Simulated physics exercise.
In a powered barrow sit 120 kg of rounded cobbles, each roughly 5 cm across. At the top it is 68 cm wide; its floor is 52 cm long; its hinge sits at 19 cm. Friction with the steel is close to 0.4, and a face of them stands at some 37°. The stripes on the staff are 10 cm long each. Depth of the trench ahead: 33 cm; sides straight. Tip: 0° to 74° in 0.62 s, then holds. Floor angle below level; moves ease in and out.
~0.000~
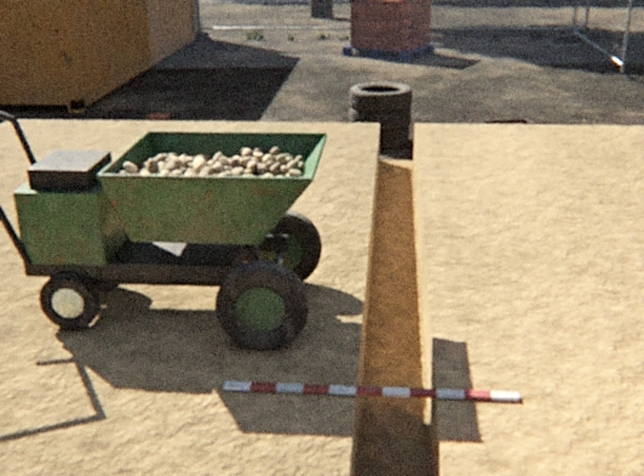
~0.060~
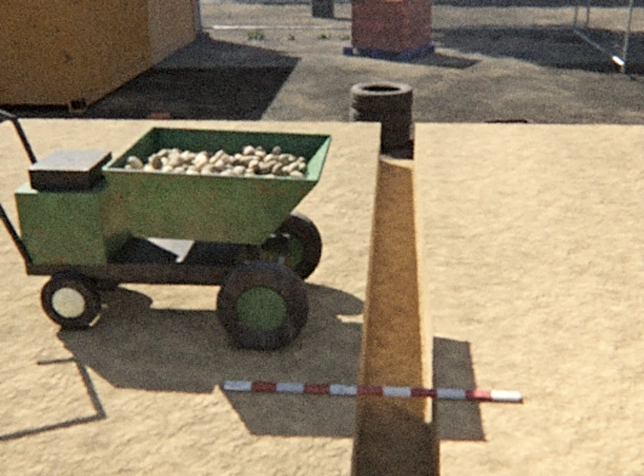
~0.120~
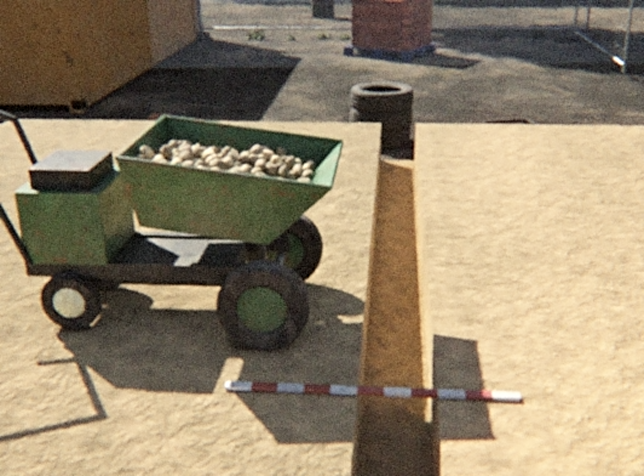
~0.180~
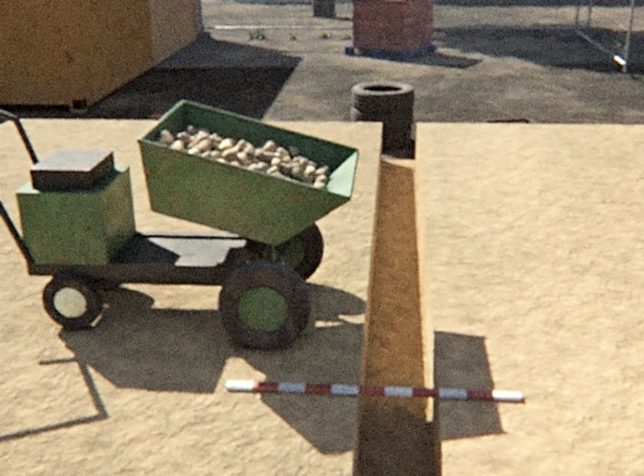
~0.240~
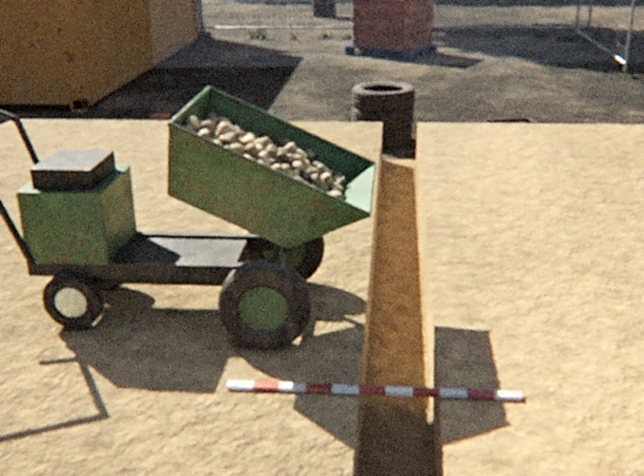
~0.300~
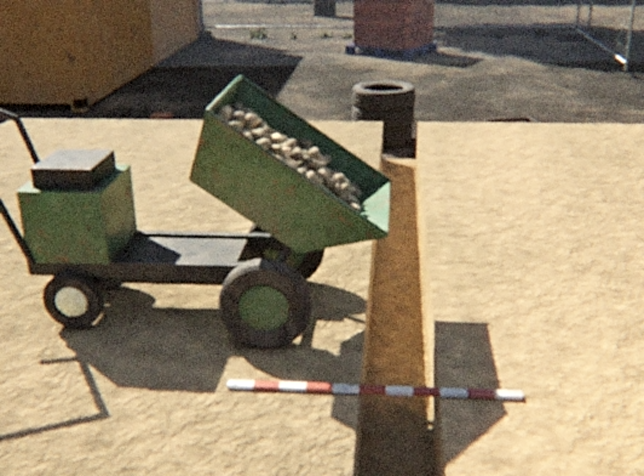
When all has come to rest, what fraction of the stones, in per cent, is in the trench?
At the end about 28 per cent of the stones are there.
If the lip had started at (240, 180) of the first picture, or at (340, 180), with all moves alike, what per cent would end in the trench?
About 90 per cent first, then about 5 per cent.
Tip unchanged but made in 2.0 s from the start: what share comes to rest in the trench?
50 per cent.
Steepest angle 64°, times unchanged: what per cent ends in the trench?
It would be close to 35 percent.
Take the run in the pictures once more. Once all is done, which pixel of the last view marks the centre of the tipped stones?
Middle at around (485, 314), I'd say.
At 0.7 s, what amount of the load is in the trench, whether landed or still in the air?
Around 5 per cent of it, at that instant.
After 0.5 s the floor is at 62°; 100 % in the tray; the foremost stones are at (397, 257).
After 0.7 s the floor is at 74°; 64 % in the tray, 6 % in the trench, 30 % past the trench; the foremost stones are at (504, 323).
After 1.1 s the floor is at 74°; 11 % in the tray, 16 % in the trench, 73 % past the trench; the foremost stones are past the picture's edge.
After 3.0 s the floor is at 74°; 0 % in the tray, 28 % in the trench, 72 % past the trench; the foremost stones are past the picture's edge.
